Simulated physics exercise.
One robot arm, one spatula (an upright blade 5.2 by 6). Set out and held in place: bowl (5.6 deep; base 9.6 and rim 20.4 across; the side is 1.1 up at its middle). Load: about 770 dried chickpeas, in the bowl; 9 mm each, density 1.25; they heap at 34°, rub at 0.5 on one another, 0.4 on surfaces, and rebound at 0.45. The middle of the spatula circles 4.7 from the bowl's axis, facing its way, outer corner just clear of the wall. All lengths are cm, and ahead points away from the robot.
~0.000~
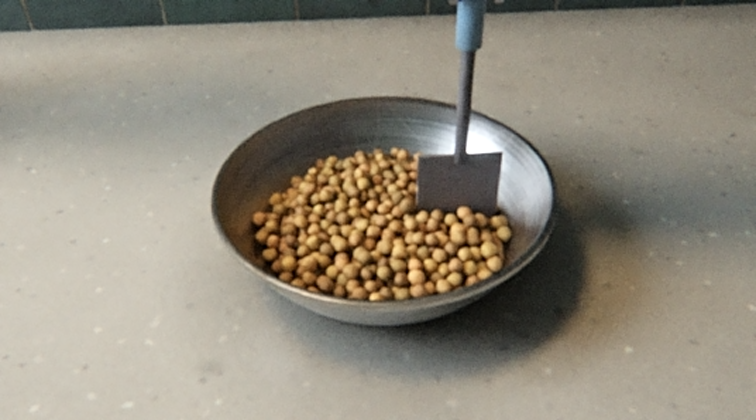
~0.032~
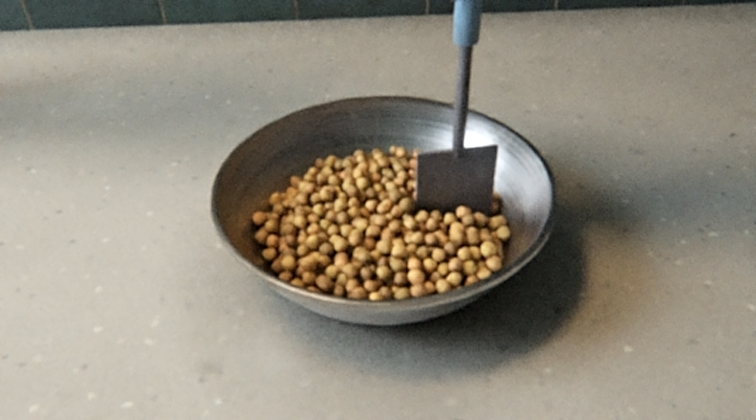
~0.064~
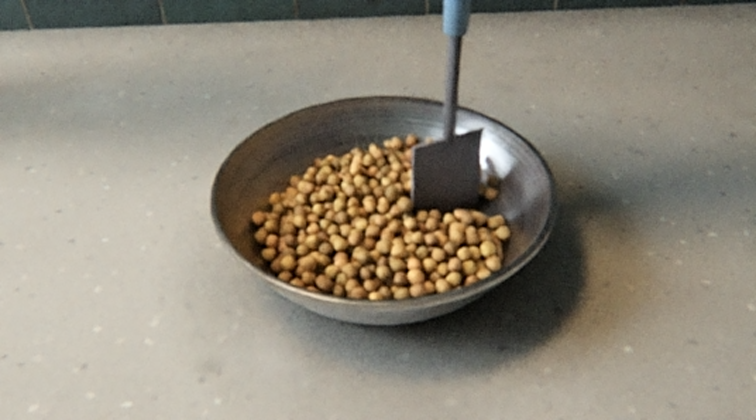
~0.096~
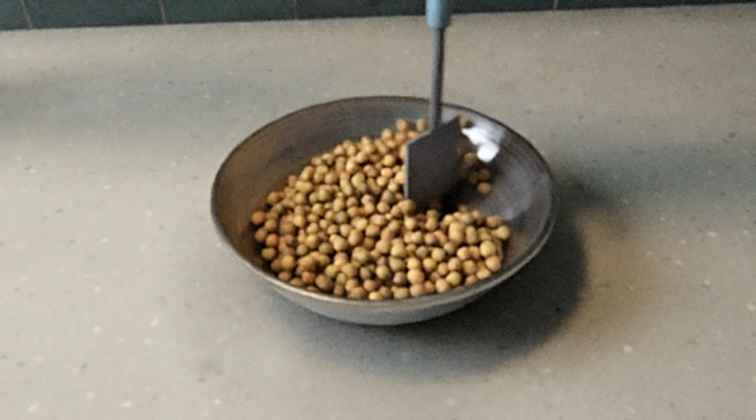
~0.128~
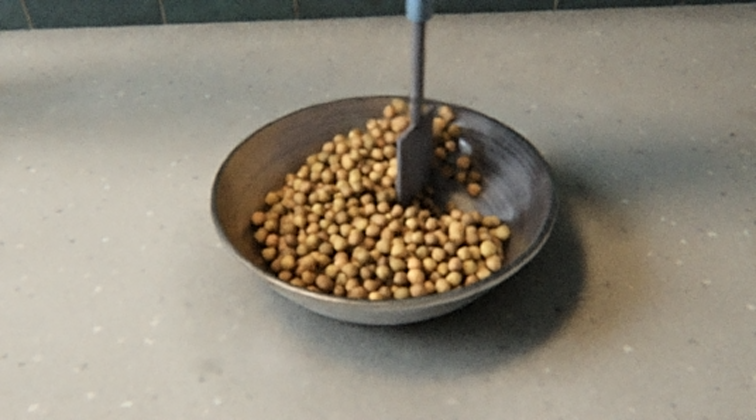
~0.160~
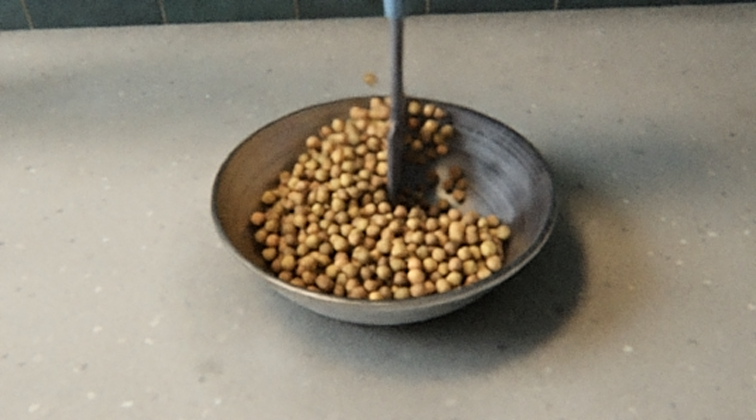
Metal bowl of chickpeas with a blue-handled spatula sweeping leftward and turning edge-on, heaping them against the back rim, one popping beyond.
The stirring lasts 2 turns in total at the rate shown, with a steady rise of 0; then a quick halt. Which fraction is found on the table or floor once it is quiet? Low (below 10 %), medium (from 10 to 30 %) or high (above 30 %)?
Answer: Medium; from 10 to 30 % of the dried chickpeas finish on the table or floor.
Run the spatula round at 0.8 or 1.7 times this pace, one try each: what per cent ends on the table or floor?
About 15 and 50 per cent.
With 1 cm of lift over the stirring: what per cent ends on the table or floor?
Some 15 per cent.
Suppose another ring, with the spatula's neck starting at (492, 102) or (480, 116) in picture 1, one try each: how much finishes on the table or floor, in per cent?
About 5 and 25 per cent.
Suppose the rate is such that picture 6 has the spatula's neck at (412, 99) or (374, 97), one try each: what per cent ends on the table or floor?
Some 15 and 35 per cent.
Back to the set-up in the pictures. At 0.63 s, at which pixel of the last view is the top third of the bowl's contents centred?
Near (489, 204).
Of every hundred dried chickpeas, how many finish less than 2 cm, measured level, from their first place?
Some 5 per cent.
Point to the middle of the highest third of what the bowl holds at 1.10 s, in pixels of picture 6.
At about (324, 263).
After 0.63 s, 329° round, highest piece 7 above the table; 697 in the bowl, 61 on the table or floor, 14 in flight or on the tool.
After 1.10 s, 222° round, highest piece 8 above the table; 634 in the bowl, 127 on the table or floor, 11 in flight or on the tool.
After 1.53 s, 0° round, highest piece 6 above the table; 610 in the bowl, 162 on the table or floor.
After 2.23 s, 0° round, highest piece 6 above the table; 610 in the bowl, 162 on the table or floor.
At rest, 610 in the bowl, 162 on the table or floor. That is 21 % on the table or floor.
